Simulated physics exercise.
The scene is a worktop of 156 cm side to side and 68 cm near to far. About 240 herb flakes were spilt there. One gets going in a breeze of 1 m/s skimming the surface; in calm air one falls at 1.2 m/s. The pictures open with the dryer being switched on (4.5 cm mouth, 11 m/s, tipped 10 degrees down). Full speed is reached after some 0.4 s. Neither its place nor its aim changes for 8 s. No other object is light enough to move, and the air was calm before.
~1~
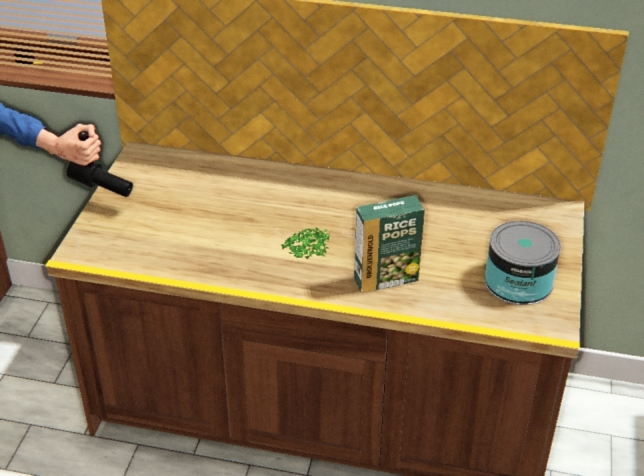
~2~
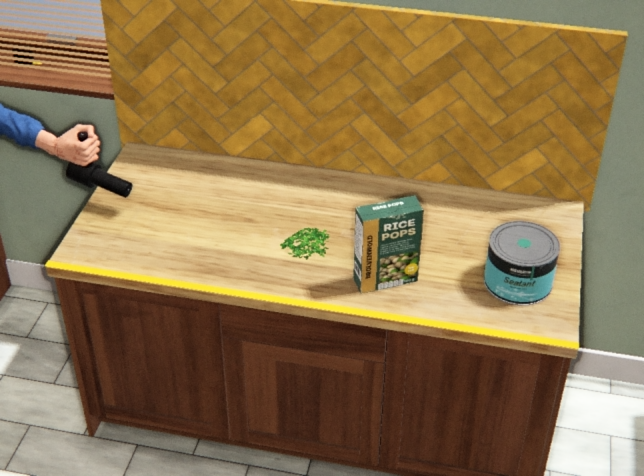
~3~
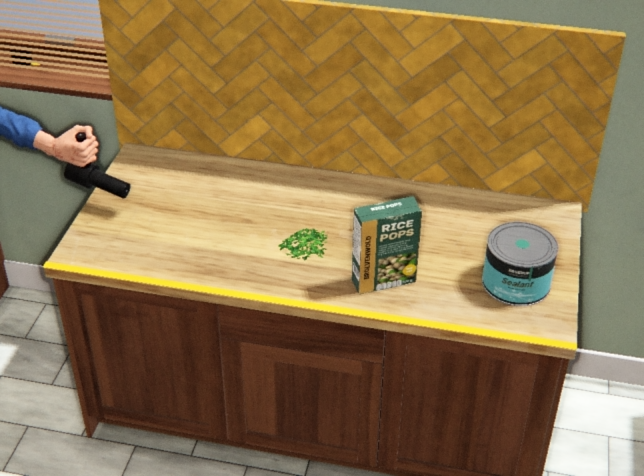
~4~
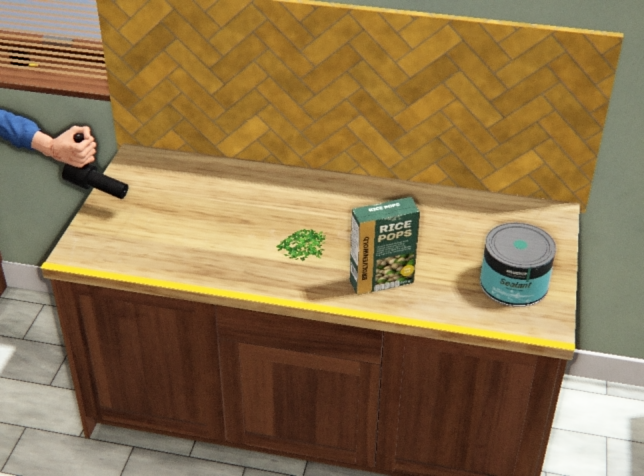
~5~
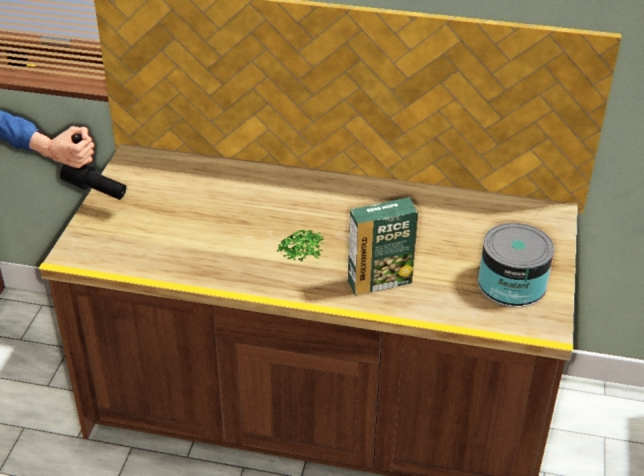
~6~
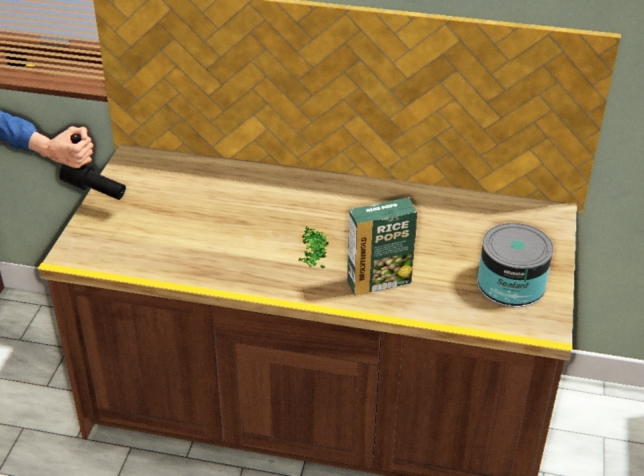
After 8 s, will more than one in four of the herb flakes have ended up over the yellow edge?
No.
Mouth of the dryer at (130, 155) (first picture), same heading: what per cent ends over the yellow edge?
Then around 40 percent.
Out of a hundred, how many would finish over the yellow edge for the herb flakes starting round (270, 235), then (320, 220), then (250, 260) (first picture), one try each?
First try near 4 %, second near 0 %, third near 90 %.
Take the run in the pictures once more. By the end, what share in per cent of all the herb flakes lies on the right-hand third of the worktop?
Near 4 per cent at the end.
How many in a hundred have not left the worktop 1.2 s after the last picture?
Around 50 %.
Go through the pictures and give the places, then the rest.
The middle of the herb flakes is near (307, 244), none has stirred yet and the mouth of the dryer is at (129, 190), in the first picture.
The middle of the herb flakes is near (306, 244), none has stirred yet and the yellow edge is centred on (300, 306), in the second picture.
The middle of the herb flakes is near (304, 245), none has stirred yet, the top of a carton is at (388, 209) and the top of a large tin is at (523, 244), in the third picture.
The middle of the herb flakes is near (302, 245) and none has stirred yet, in the fourth picture.
The middle of the herb flakes is near (301, 246) and none has stirred yet, in the fifth picture.
The middle of the herb flakes is near (315, 245), the farthest in sight from the dryer is at (323, 267) and about 75 % have left their places, in the sixth picture.
Then, 1.2 s after the last picture the count stands so, 2 % are over the yellow edge; the middle of those still in play is near (533, 233).
Then, 2.2 s after the last picture the count stands so, 3 % are over the yellow edge.
Then, 4.0 s after the last picture the count stands so, 5 % are over the yellow edge.
Then, 7.6 s after the last picture, at the end, 6 % are over the yellow edge.
